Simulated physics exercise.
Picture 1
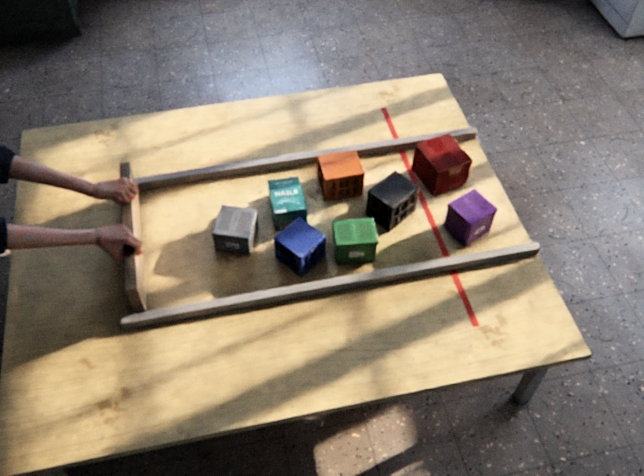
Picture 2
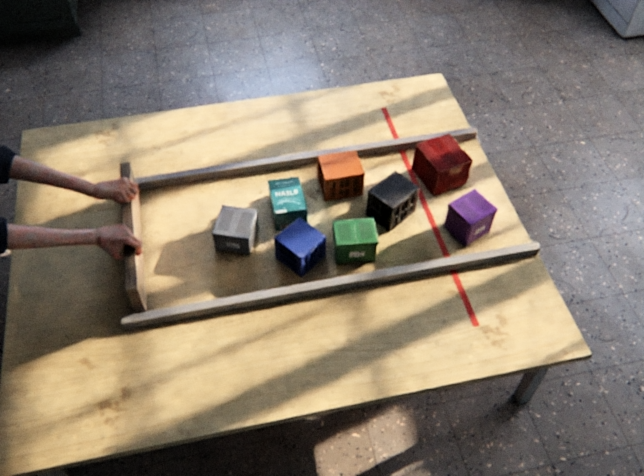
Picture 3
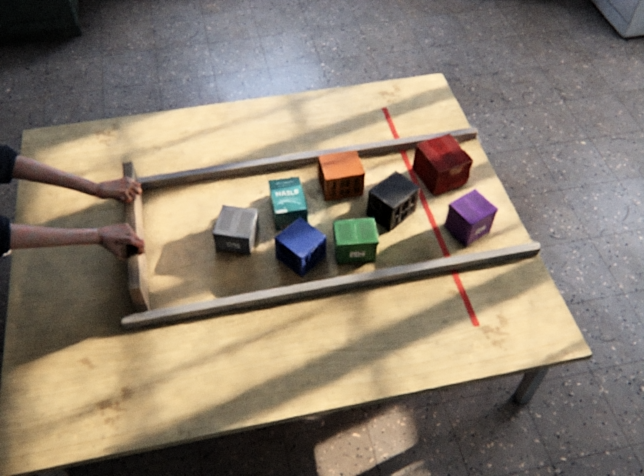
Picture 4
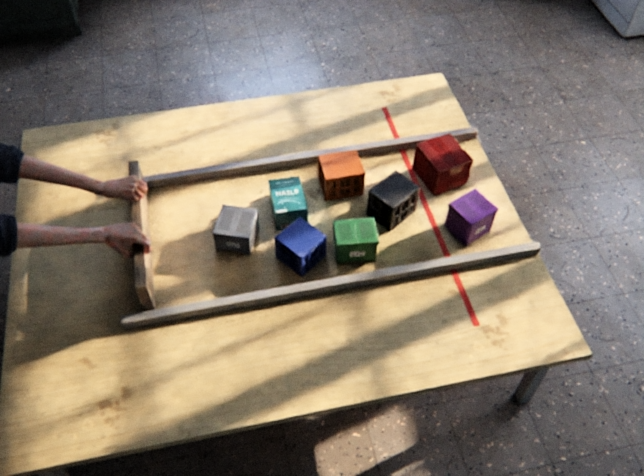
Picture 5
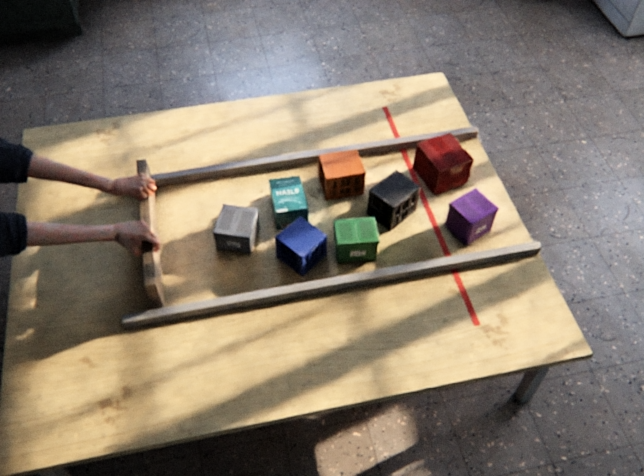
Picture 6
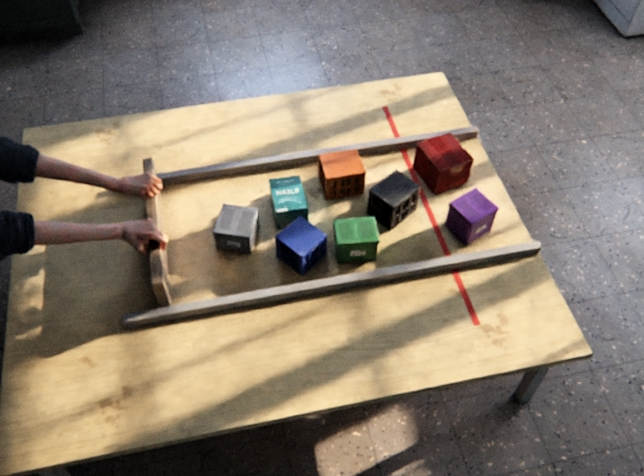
Two hands sliding a wooden plank slowly right between two battens on a table, towards eight coloured blocks that stay still.
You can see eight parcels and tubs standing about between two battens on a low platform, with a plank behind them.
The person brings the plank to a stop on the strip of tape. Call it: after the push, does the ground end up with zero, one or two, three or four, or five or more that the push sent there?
The ground ends up with one or two.
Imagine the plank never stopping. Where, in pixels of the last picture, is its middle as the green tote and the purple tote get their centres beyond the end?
Middle approx. at (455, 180), then approx. at (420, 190).
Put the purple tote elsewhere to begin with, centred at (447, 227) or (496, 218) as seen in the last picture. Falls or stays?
Well, in that order, it winds up off it, then it winds up off it.
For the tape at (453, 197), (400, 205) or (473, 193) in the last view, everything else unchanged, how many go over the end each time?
Try 1: 3; try 2: 0; try 3: 4.
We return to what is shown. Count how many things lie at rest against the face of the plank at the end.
4 are in contact with it.
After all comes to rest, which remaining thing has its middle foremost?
Red parcel.
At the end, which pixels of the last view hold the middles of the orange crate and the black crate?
I'd put one close to (426, 149) and the other close to (493, 199).
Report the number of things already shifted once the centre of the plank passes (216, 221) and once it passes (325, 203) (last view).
Answer - first 1, then 6.
Soon after, none off yet; purple tote at rest near (471, 217); red parcel at rest near (443, 164); black crate at rest near (393, 200).
After that, none off yet; purple tote at rest near (471, 217); red parcel displaced a little near (447, 164); black crate displaced a little near (411, 205).
In the end, the number that fall off is one or two; gone, purple tote.
